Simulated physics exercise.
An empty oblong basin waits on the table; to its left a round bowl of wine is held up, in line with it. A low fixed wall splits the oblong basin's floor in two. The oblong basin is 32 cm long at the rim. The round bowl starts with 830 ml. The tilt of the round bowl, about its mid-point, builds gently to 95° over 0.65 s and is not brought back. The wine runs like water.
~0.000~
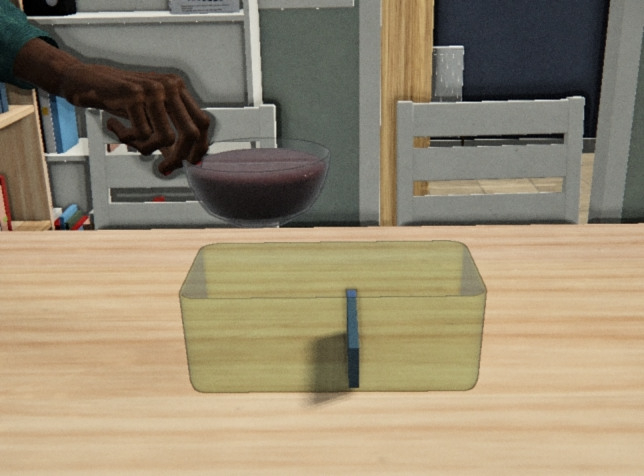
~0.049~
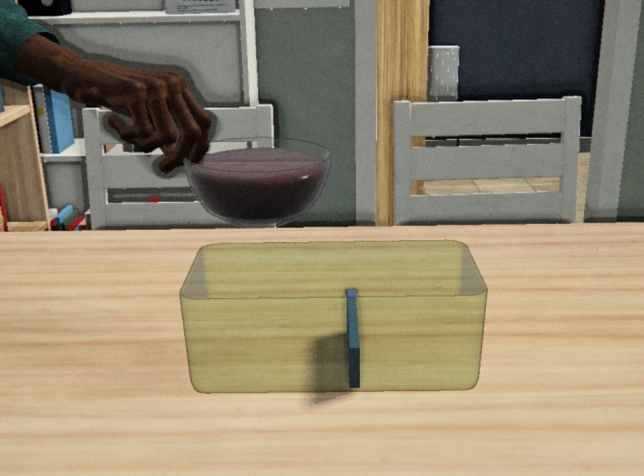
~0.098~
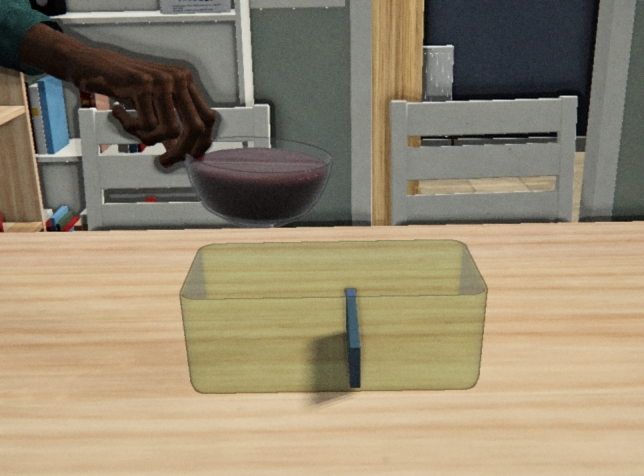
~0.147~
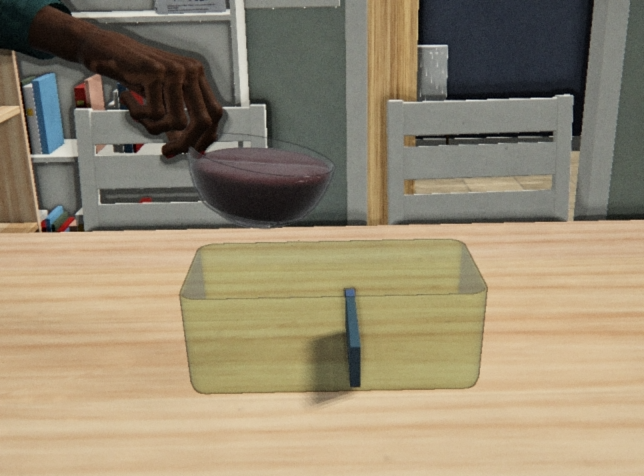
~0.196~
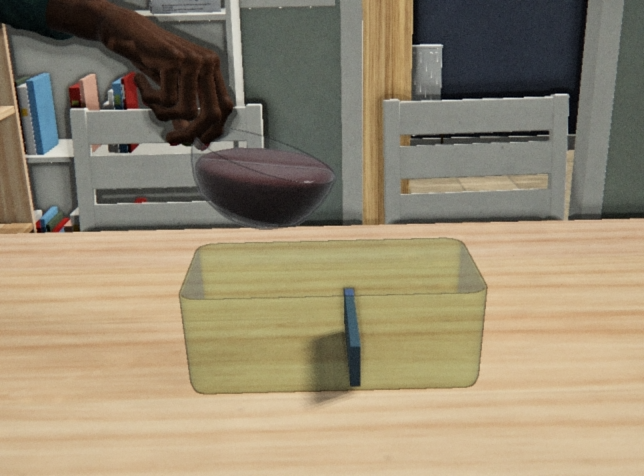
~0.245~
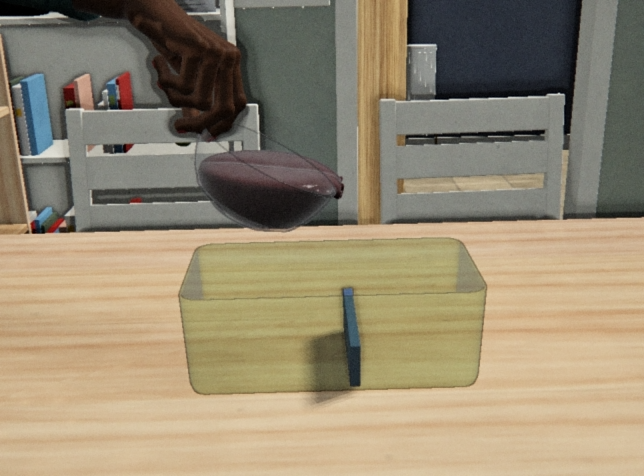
The clip opens with a hand holding a clear round bowl of dark purplish liquid above and left of an empty yellowish oblong basin on a wooden table. Slowly, the hand tilts the bowl rightward, its right rim dipping until a little liquid bulges past that edge.
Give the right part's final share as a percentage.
Roughly 69 per cent is past the wall.
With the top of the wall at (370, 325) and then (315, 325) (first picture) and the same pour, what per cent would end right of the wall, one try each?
In turn about 45 and 90 per cent.
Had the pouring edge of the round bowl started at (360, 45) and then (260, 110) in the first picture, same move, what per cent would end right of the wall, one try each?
In turn about 80 and 10 per cent.
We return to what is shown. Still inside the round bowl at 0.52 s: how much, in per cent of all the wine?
About 20 per cent.
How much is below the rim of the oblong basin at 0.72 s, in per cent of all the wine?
About 94 per cent.
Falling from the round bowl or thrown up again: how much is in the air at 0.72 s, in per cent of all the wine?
About 5 per cent.
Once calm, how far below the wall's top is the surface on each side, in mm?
Left about 42 mm, right about 22 mm.
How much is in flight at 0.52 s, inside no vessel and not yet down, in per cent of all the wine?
About 26 per cent.
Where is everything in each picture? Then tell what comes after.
It leans 0°; its right rim is at (330, 154); the wine meets the walls at (189, 164) and (327, 161); the oblong basin's rim runs from (191, 271) to (475, 268); the wall's top is at (352, 318), in the first picture.
It leans 1°; its right rim is at (331, 156); the wine meets the walls at (190, 163) and (328, 163), in the second picture.
It leans 5°; its right rim is at (332, 160); the wine meets the walls at (191, 161) and (329, 165), in the third picture.
It leans 12°; its right rim is at (334, 168); the wine meets the walls at (193, 158) and (331, 166), in the fourth picture.
It leans 20°; its right rim is at (335, 178); the wine meets the walls at (198, 159) and (332, 172); 1 per cent is over the edge, in the fifth picture.
It leans 30°; its right rim is at (334, 191); the wine meets the walls at (199, 162) and (330, 183); 7 per cent is over the edge, in the sixth picture.
Then, 0.52 s in, the tilt is 85° and 20 per cent is still to pour, 4 is left of the wall and 50 right of it.
Then, 0.72 s in, the tilt is 95° and 2 per cent is still to pour, 23 is left of the wall and 71 right of it.
Then, 0.92 s in, the tilt is 95° and 0 per cent is still to pour, 29 is left of the wall and 70 right of it.
Then, 1.15 s in, the tilt is 95° and 0 per cent is still to pour, 29 is left of the wall and 69 right of it.
Finally, 29 per cent lies left of the wall, 69 right of it and 1 outside.
